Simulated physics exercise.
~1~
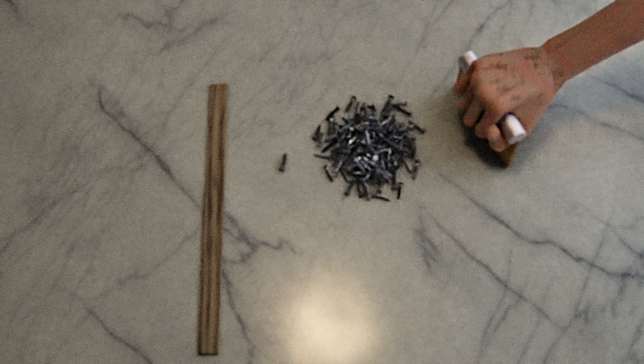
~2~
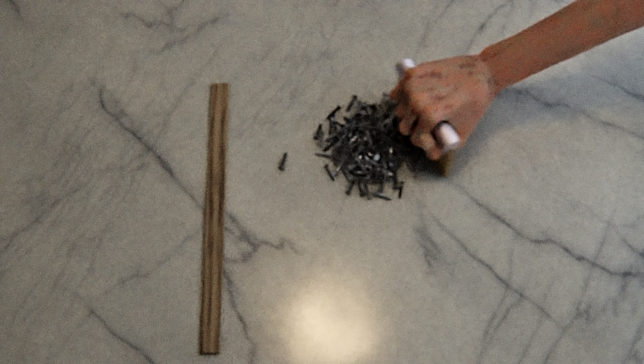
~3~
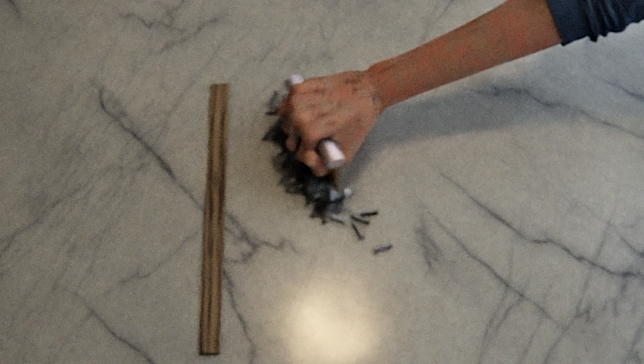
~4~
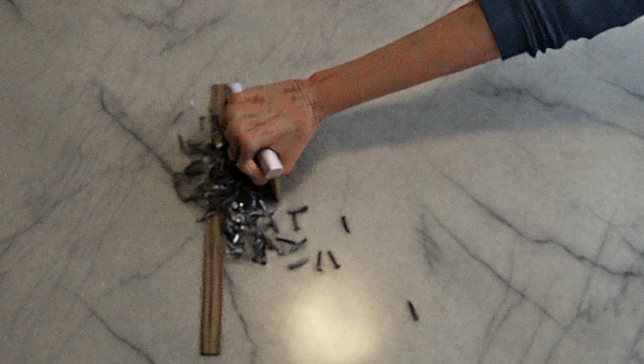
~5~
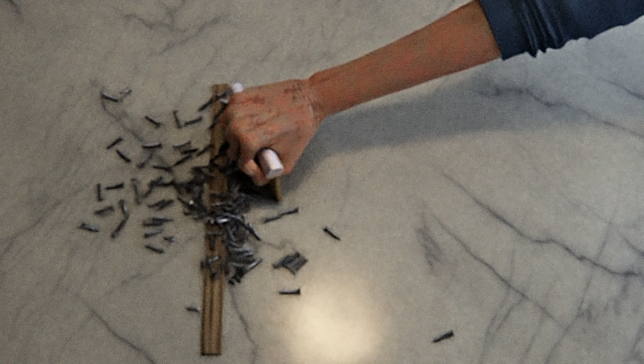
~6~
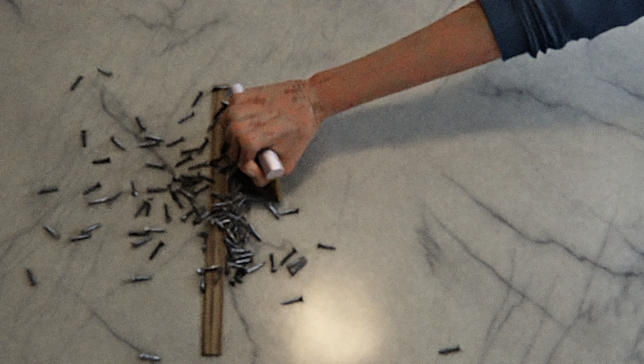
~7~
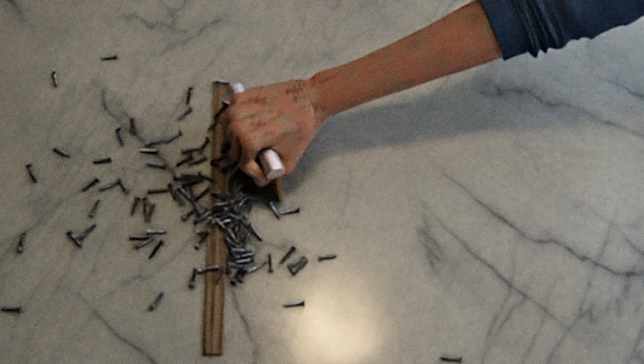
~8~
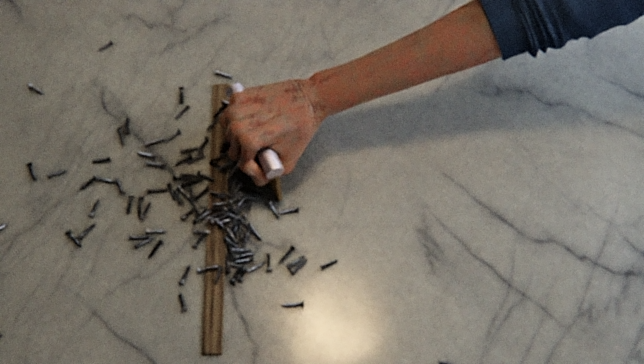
Hand with a scraper sweeping a pile of dark screws left into a fixed wooden strip, leaving them scattered on and around it.
